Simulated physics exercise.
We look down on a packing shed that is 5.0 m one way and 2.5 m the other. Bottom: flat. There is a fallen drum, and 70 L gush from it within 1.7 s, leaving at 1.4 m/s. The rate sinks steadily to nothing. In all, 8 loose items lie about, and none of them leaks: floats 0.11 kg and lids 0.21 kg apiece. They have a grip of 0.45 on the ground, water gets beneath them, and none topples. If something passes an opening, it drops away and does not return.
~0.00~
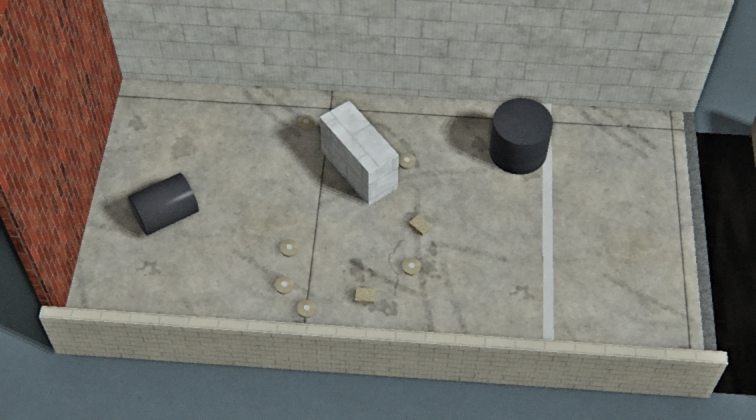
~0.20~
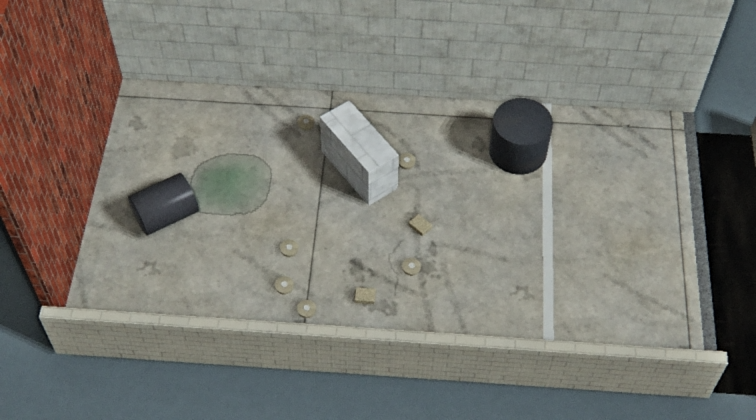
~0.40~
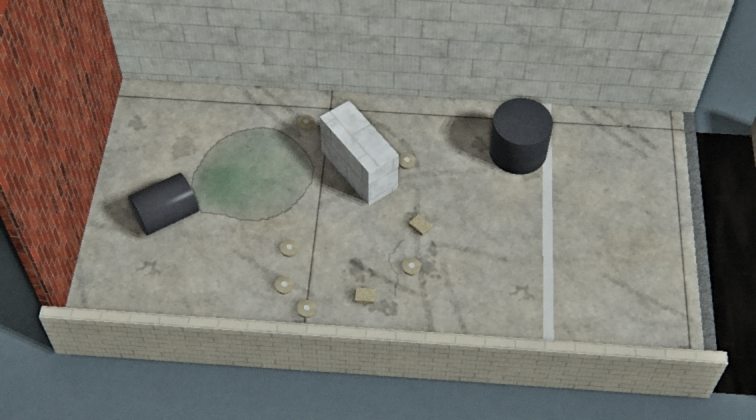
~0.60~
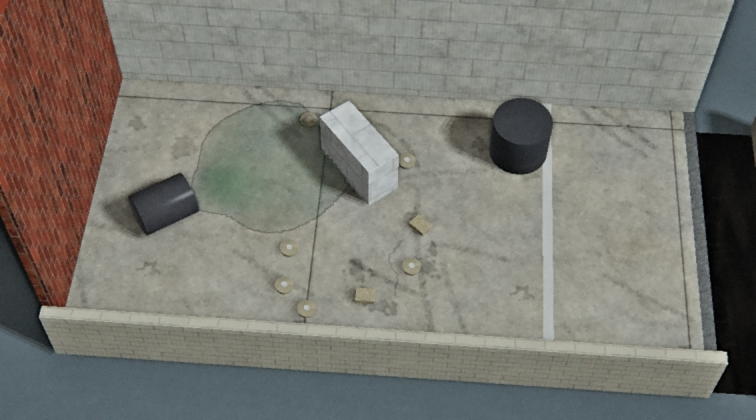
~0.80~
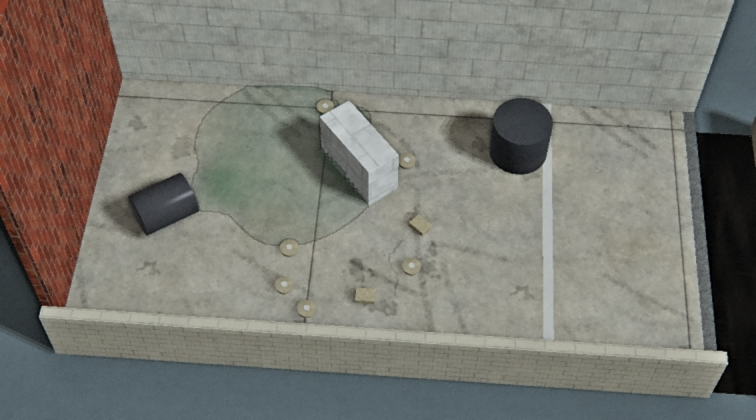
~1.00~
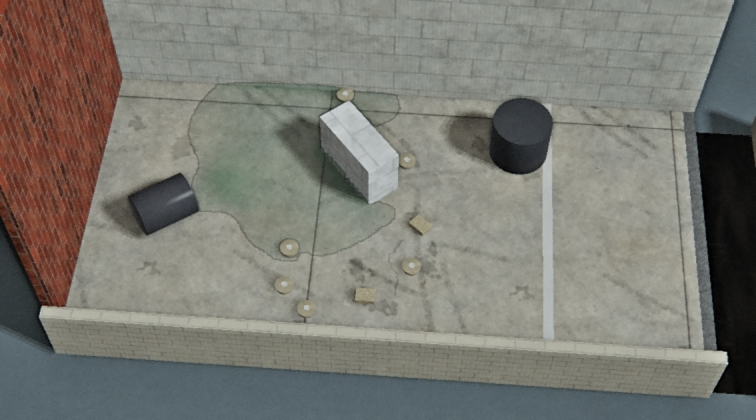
A walled concrete yard, with red brick at left and pale block behind, is seen from high above by a camera that stays still. A dark drum lies on its side at left, a white block stands mid-floor, a dark upright cylinder stands right of it, and small pale discs and tan pieces lie scattered. Greenish water spreads rightward from the fallen drum, wrapping around the block, and slides one disc along behind it.
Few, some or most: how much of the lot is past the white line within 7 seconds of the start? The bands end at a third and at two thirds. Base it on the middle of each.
That comes to less than a third.
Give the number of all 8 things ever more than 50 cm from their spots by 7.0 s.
Count: 3.
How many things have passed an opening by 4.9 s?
The answer is 0.
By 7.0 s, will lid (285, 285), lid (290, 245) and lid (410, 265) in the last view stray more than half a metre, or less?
In that order: Under, under, over.
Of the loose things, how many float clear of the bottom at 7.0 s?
1 at that moment.
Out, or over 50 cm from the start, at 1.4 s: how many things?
At that time I count 1.
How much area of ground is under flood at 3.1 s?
Wet area: Approx. 5.5 m2.
After 1.4 s 0 of 8 are over the mark; 1 afloat.
After 3.1 s 0 of 8 are over the mark; 3 afloat.
After 4.9 s 1 of 8 are over the mark; 2 afloat.
After 7.0 s 2 of 8 are over the mark; 1 afloat.
